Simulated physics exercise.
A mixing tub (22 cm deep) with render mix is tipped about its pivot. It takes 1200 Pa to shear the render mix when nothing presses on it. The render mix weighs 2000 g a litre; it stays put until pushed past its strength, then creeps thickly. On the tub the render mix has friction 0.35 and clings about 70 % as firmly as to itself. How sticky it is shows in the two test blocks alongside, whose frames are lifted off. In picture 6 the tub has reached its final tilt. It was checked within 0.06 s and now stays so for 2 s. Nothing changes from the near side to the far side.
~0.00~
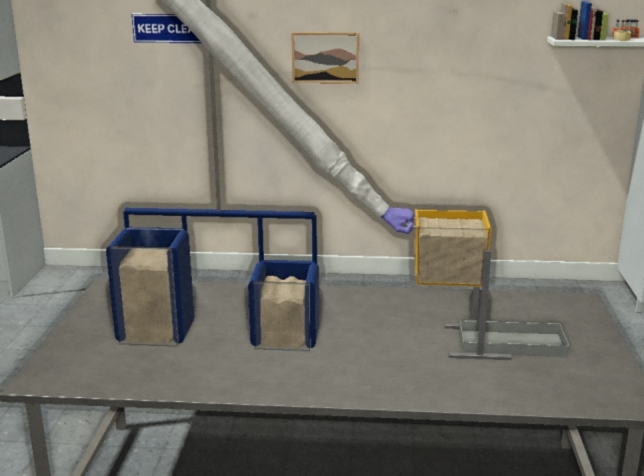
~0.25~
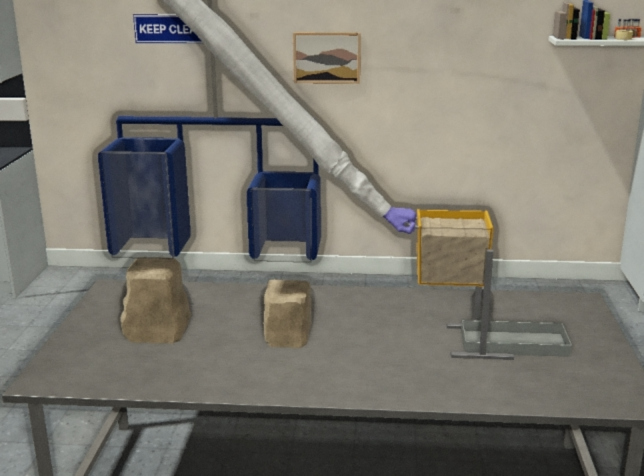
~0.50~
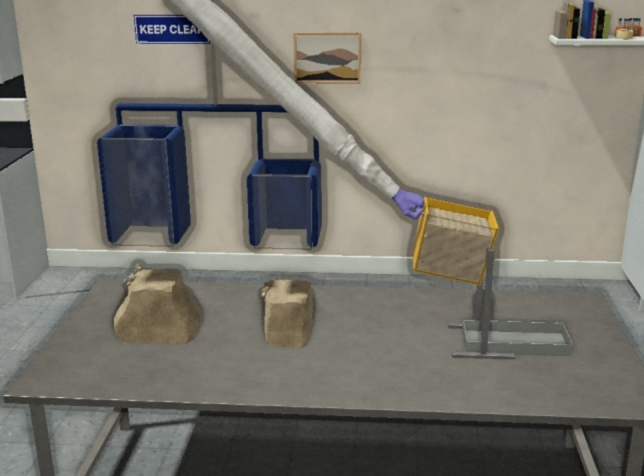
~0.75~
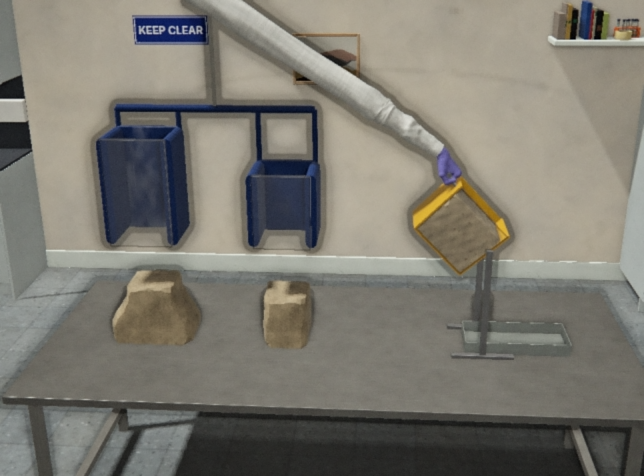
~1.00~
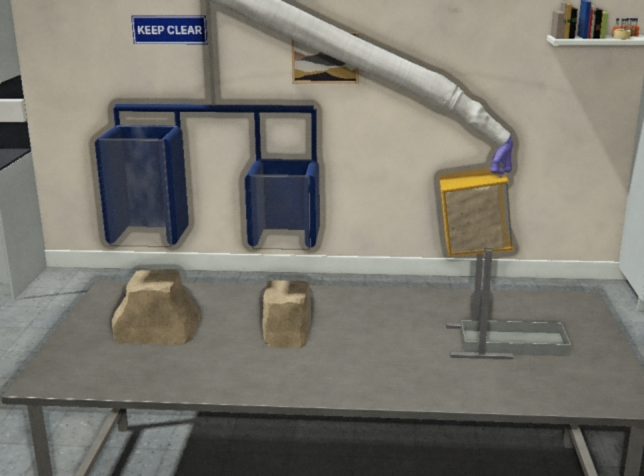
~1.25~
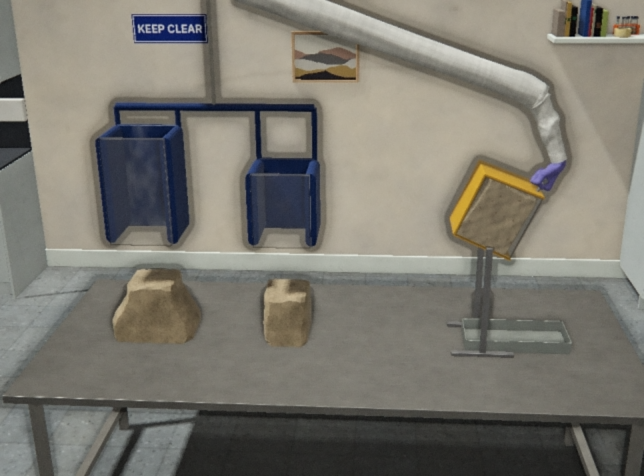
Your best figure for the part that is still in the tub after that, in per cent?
The part that is still in the tub after that is near 9 %.
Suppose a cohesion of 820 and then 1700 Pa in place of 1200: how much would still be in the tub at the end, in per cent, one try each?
In that order: 7 %, 0 %.
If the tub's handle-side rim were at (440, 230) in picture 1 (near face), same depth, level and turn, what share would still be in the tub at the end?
In that case some 8 per cent.
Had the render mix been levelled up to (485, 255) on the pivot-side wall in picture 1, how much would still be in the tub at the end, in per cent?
It would be near 40 %.
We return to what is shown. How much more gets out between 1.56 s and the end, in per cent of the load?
Some 22 per cent.
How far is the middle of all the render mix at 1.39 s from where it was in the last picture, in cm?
Some 7 cm.
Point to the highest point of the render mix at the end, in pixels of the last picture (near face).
At about (466, 225).
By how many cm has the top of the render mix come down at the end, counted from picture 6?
About 17 cm.
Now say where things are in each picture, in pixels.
The first picture shows handle-side rim at (420, 227), tilt 0 degrees; top of the render mix at (427, 235); blocks stand 35 cm, 23 cm (left to right).
The second picture shows handle-side rim at (422, 227), tilt 0 degrees; top of the render mix at (429, 235); blocks stand 31 cm, 23 cm (left to right).
The third picture shows handle-side rim at (429, 215), tilt 11 degrees; top of the render mix at (432, 224); blocks stand 26 cm, 23 cm (left to right).
The fourth picture shows handle-side rim at (462, 188), tilt 46 degrees; top of the render mix at (458, 197); blocks stand 26 cm, 23 cm (left to right).
The fifth picture shows handle-side rim at (507, 183), tilt 82 degrees; top of the render mix at (494, 186); blocks stand 26 cm, 23 cm (left to right).
The sixth picture shows handle-side rim at (543, 200), tilt 113 degrees; top of the render mix at (491, 181); blocks stand 26 cm, 23 cm (left to right).
After 1.39 s, the tub is at 113 degrees and holds 77 %.
After 1.56 s, the tub is at 113 degrees and holds 30 %.
After 1.73 s, the tub is at 113 degrees and holds 9 %.
After 1.90 s, the tub is at 113 degrees and holds 9 %.
After 3.25 s, at the end, the tub is at 113 degrees and holds 9 %.
